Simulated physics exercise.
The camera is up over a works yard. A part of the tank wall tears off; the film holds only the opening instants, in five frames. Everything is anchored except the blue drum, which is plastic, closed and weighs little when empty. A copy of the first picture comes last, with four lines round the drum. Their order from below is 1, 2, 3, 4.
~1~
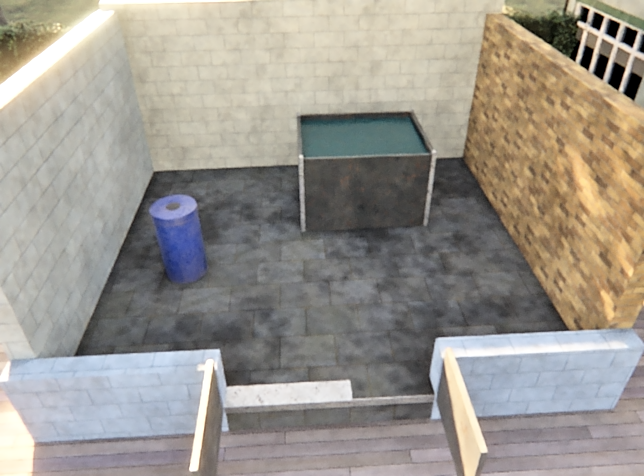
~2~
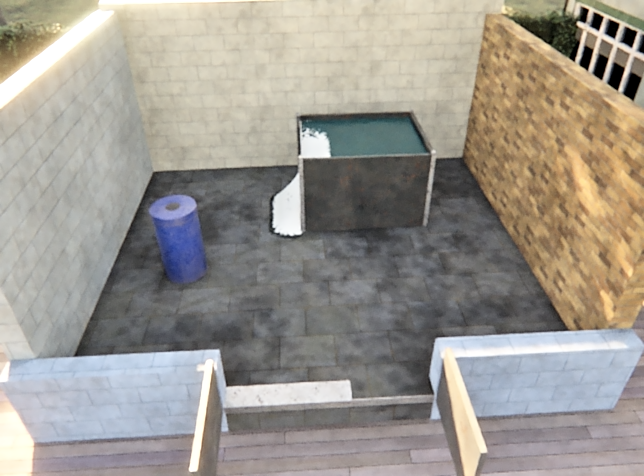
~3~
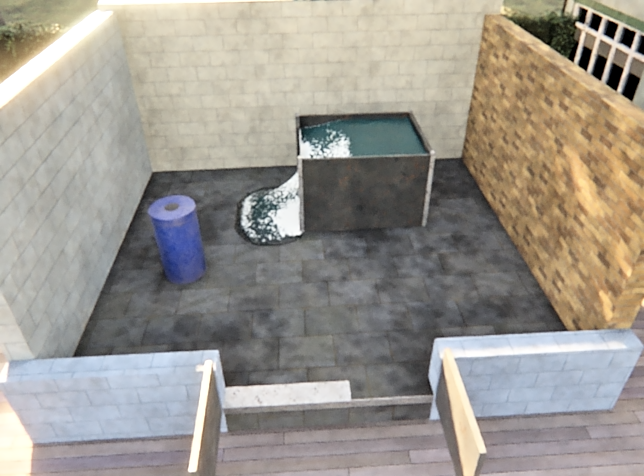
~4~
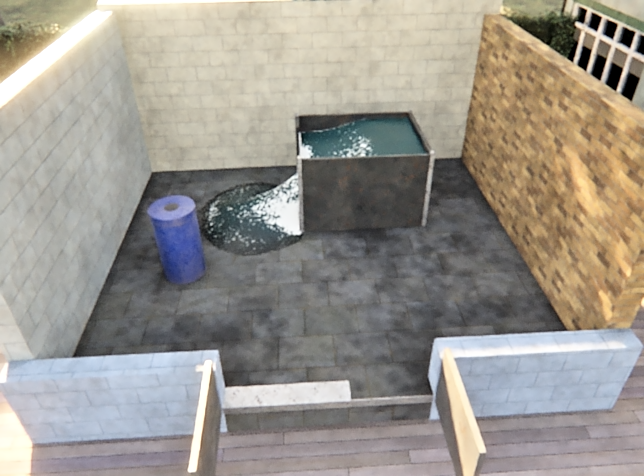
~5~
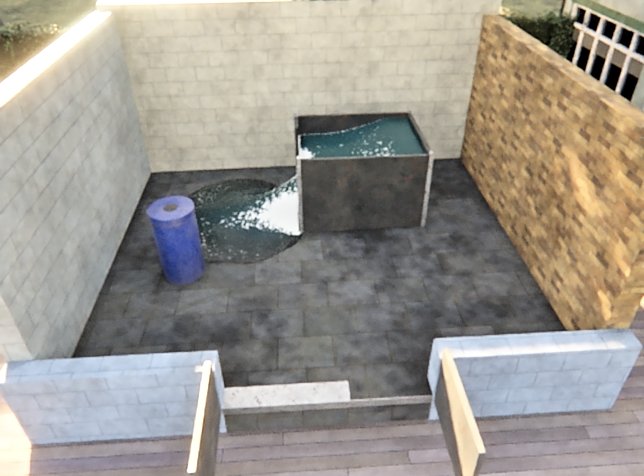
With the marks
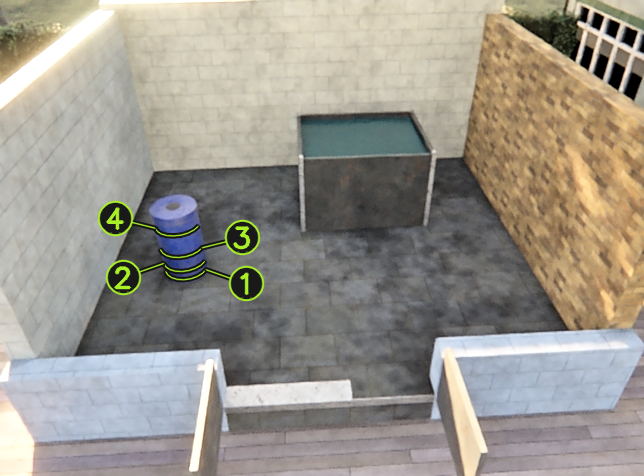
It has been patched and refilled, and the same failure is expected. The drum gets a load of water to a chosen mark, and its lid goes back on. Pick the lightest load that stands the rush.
4 will do.
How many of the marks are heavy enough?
One.
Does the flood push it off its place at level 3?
Yes, that goes wrong.
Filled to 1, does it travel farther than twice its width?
Yes, clearly.
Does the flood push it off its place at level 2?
Yes, that goes wrong.
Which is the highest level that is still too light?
That is level 3.
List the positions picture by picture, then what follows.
Lid of the blue drum at (174, 207); tank full, its middle at (361, 138); open gate at (329, 347), in the first picture.
In the second picture, 2 % of the ground under water, its edge towards the drum at (275, 226).
In the third picture, 5 % of the ground under water, its edge towards the drum at (255, 238).
In the fourth picture, 9 % of the ground under water, its edge towards the drum at (218, 241).
Lid of the blue drum at (172, 208); 14 % of the ground under water, its edge towards the drum at (209, 255), in the fifth picture.
In lime, 1 at (183, 279); 2 at (181, 271); 3 at (178, 257); 4 at (174, 235); from the bottom up 1, 2, 3, 4.
If 1 is chosen, it is pushed about 5 times its own width away.
If 2 is chosen, it is pushed about 4 times its own width away.
If 3 is chosen, it is pushed about its own width away.
If 4 is chosen, it does not move.
